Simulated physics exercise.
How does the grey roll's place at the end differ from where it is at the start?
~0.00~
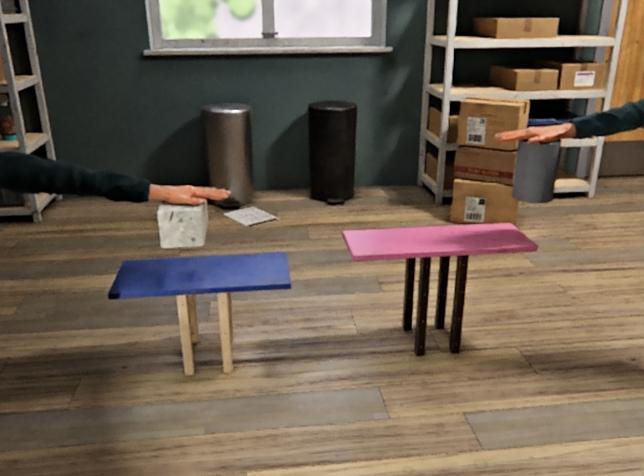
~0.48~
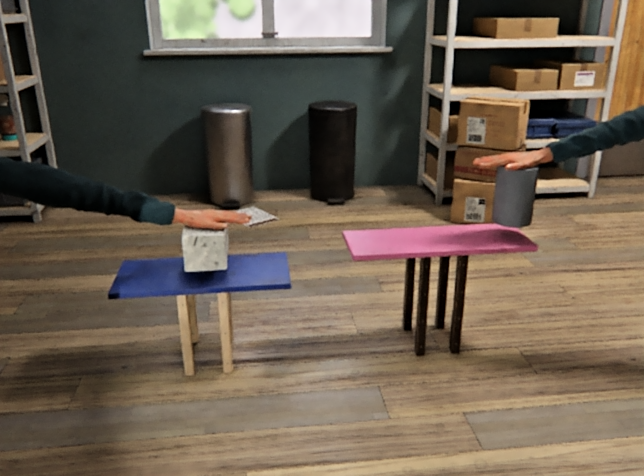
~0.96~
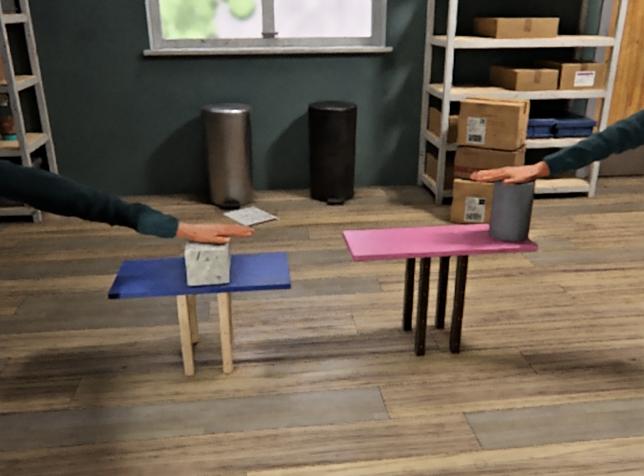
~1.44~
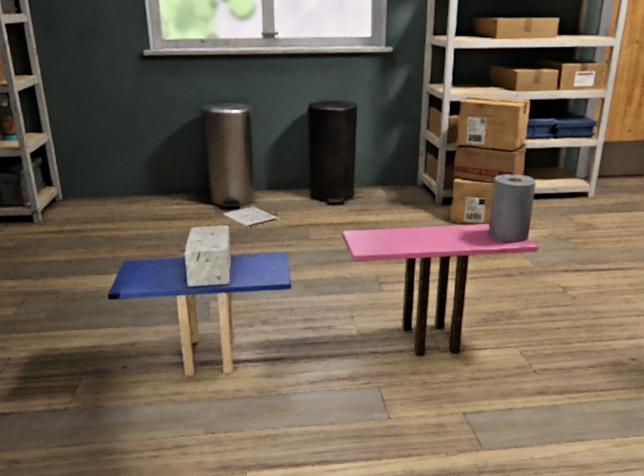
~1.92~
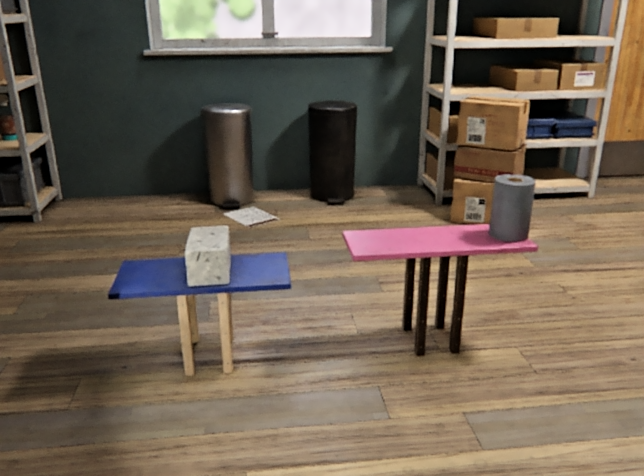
At the start the grey roll is held in the air by the hand on the right, above and beyond the right end of the pink stand. By the end it is lower and a little further left, standing upright on the right end of the pink top.
